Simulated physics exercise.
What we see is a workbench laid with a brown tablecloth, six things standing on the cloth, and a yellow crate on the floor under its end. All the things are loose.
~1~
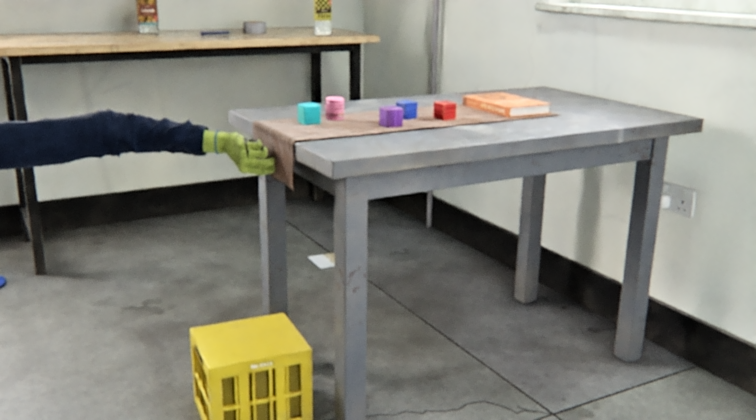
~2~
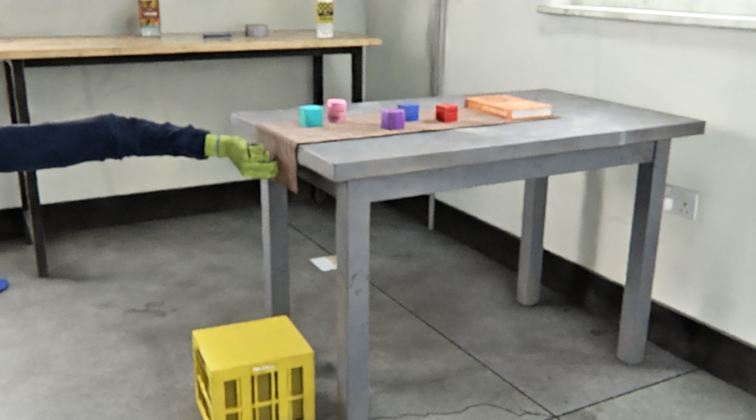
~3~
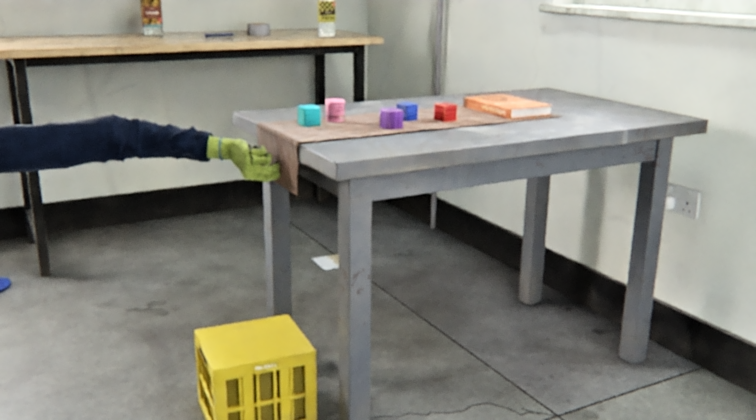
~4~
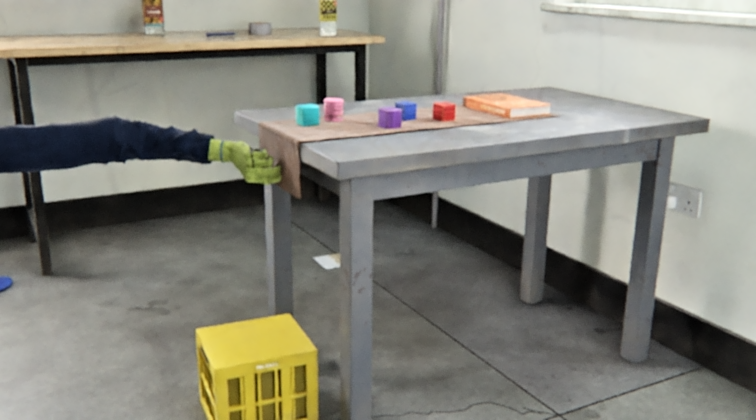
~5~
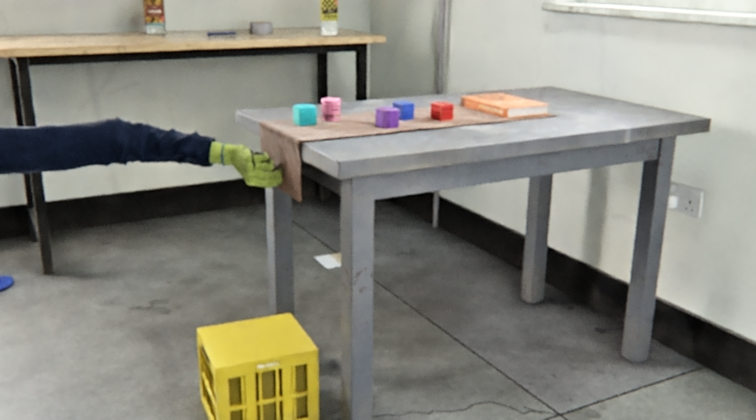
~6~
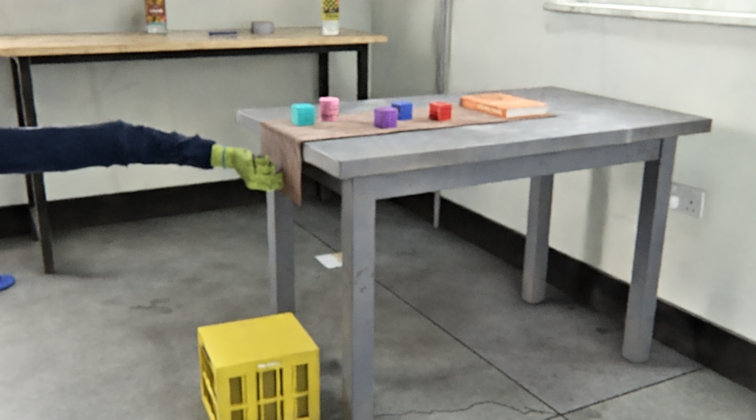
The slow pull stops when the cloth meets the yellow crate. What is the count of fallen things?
Over the edge go four.
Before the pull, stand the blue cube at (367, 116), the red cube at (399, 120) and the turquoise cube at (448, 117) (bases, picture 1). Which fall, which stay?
The blue cube is carried off, the red cube falls, the turquoise cube does not fall.
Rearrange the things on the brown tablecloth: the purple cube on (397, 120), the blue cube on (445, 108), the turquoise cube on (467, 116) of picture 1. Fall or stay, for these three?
The purple cube comes down; the blue cube survives; the turquoise cube remains up.
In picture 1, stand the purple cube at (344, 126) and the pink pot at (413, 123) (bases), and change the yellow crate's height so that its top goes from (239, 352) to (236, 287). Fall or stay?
The purple cube is carried off, the pink pot does not fall.
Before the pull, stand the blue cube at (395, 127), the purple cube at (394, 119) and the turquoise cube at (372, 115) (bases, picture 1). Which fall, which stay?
The blue cube drops off; the purple cube drops off; the turquoise cube comes down.
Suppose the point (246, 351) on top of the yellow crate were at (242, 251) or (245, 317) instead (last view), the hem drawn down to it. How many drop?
Then 1 and 3.
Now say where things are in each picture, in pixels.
The first frame shows hem (294, 191); turquoise cube (309, 105); pink pot (335, 98); purple cube (391, 107); blue cube (407, 102); red cube (445, 102); top of the crate (239, 352).
The second frame shows hem (298, 193); turquoise cube (311, 107).
The third frame shows hem (298, 196); pink pot (335, 100).
The fourth frame shows hem (301, 199); purple cube (390, 109); top of the crate (244, 353).
The fifth frame shows hem (301, 202); blue cube (403, 103).
The sixth frame shows hem (301, 206); turquoise cube (303, 106); pink pot (329, 99); purple cube (386, 108); blue cube (402, 103); red cube (441, 103).
Early on, hem near (280, 254); turquoise cube gone.
Midway, hem near (280, 309); turquoise cube, pink pot and purple cube gone.
Near the end, hem on the crate; turquoise cube, pink pot, purple cube and blue cube gone.
Finally, hem on the crate; turquoise cube, pink pot, purple cube and blue cube gone. The workbench loses four.
